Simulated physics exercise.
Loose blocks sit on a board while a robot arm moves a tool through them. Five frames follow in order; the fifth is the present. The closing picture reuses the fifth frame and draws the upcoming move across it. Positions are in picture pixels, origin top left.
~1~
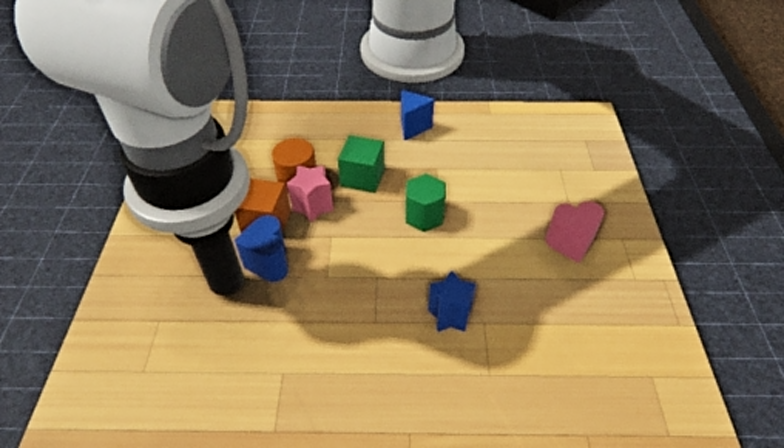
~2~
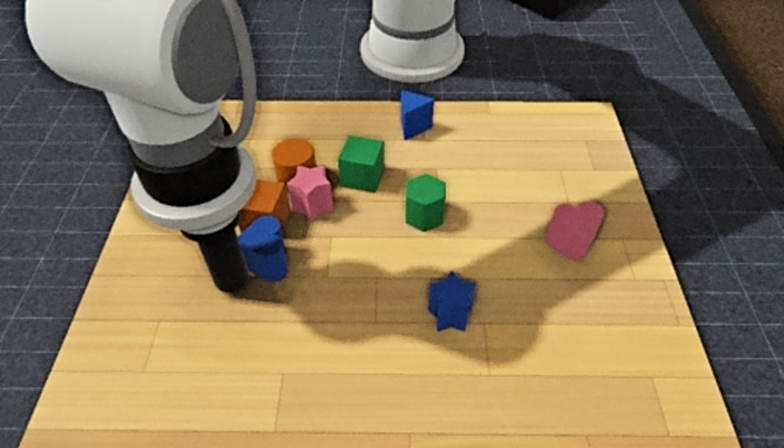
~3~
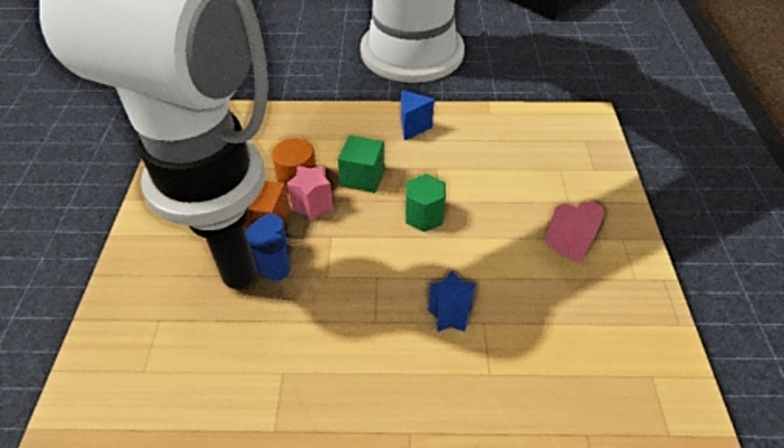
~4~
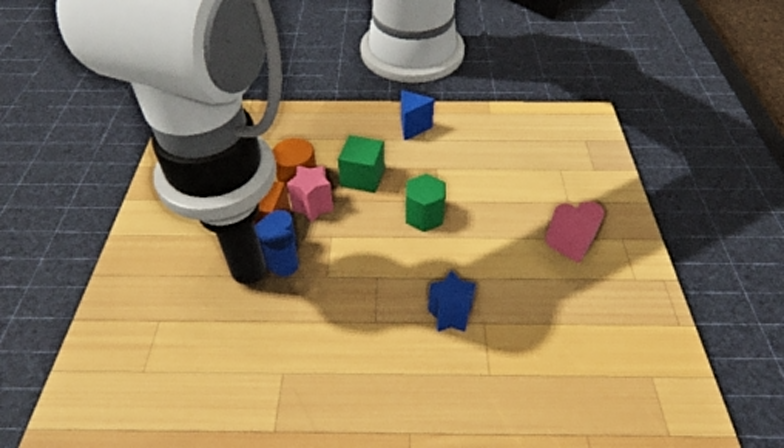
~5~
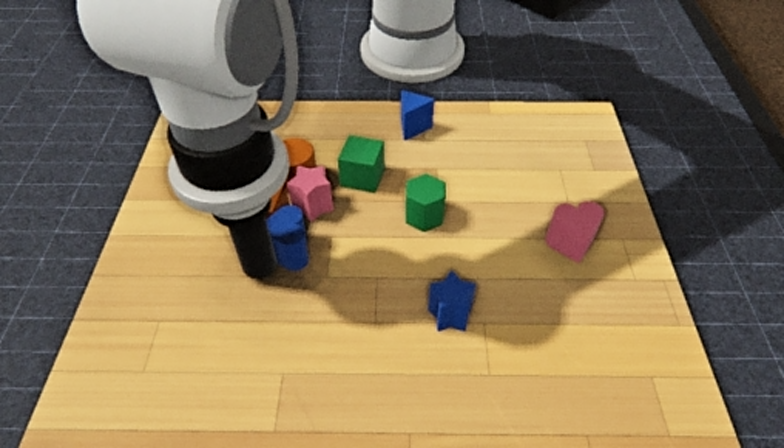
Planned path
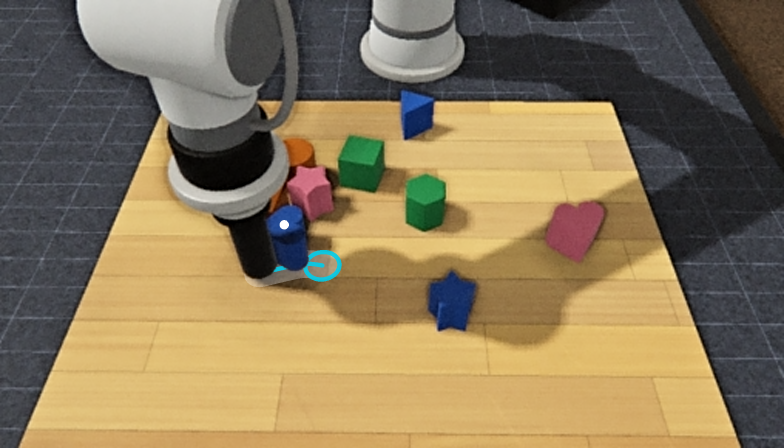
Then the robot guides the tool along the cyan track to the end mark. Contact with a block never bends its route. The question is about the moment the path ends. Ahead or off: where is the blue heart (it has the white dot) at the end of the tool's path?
The tool has moved past the blue heart by the time the path ends.
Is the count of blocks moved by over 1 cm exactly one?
I expect so.
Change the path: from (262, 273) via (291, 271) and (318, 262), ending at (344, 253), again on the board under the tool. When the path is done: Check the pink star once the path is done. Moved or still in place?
My prediction: It moves.
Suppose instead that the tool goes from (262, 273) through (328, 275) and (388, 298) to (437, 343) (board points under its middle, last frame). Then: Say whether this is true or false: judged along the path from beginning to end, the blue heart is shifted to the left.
It is true.
Drawn move, from (262, 273) over (282, 268) and (303, 264) to (322, 266); the dot is on the blue heart.
The first path, step by step. Halfway along, tool at (291, 258); blue heart at (307, 213), turned 15° anticlockwise.
At the end, tool at (321, 258); orange four-sided block still; blue heart at (321, 209), turned 30° anticlockwise; pink star at (312, 176).
